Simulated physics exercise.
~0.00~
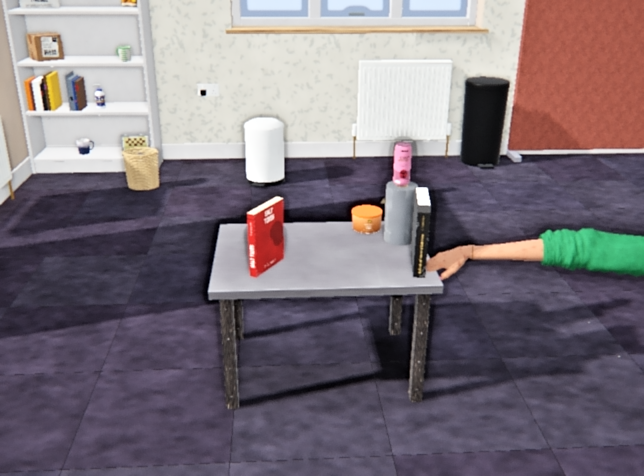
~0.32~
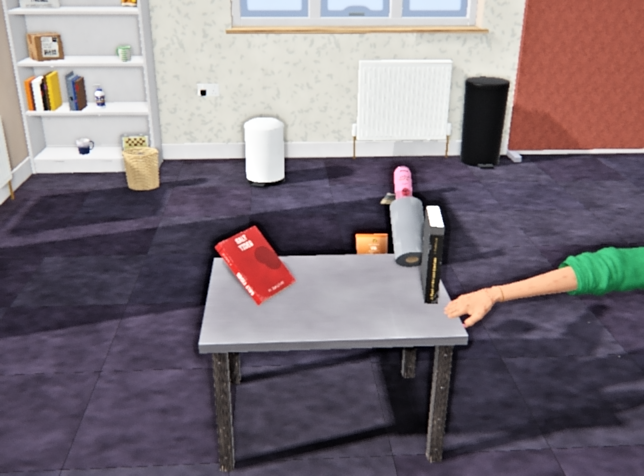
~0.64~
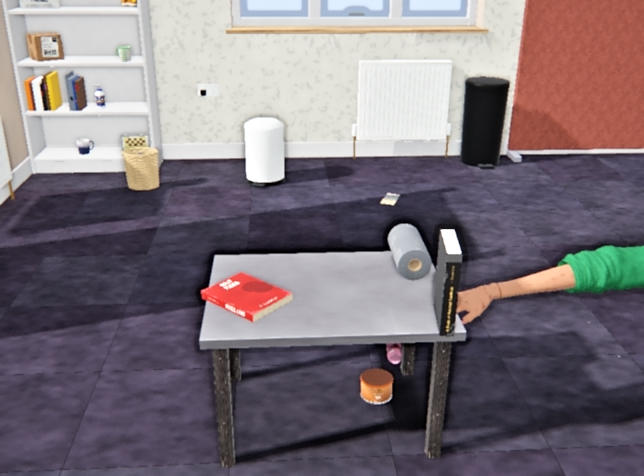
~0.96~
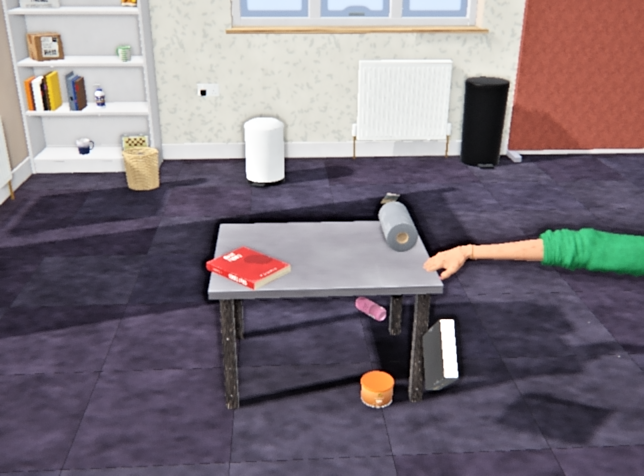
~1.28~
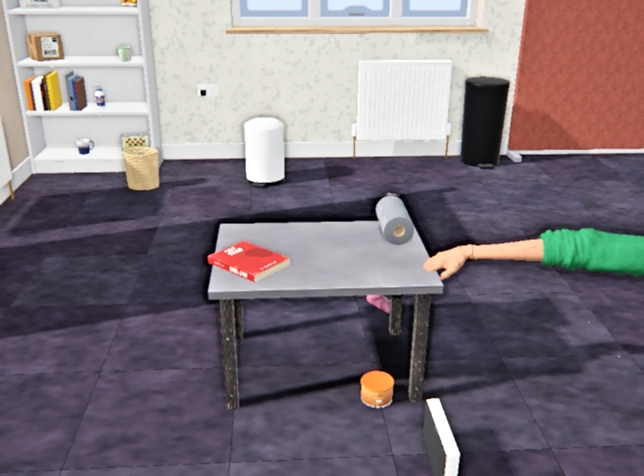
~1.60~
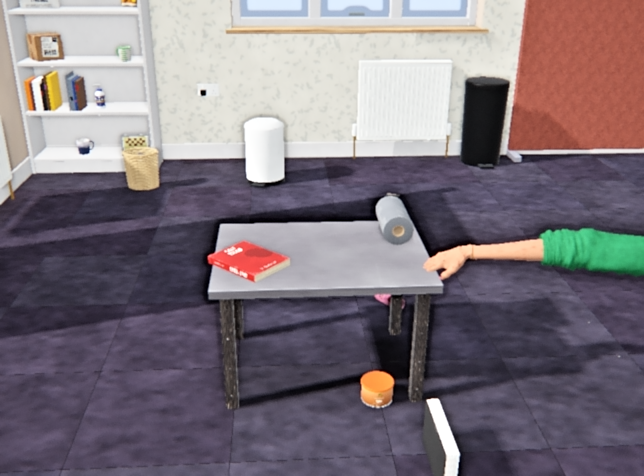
The footage shows a hand at a grey table as it shifts toward the viewer and then back, toppling a red book and grey roll on top, while an orange tub, pink can and black book drop to the floor, only the tub ending upright.
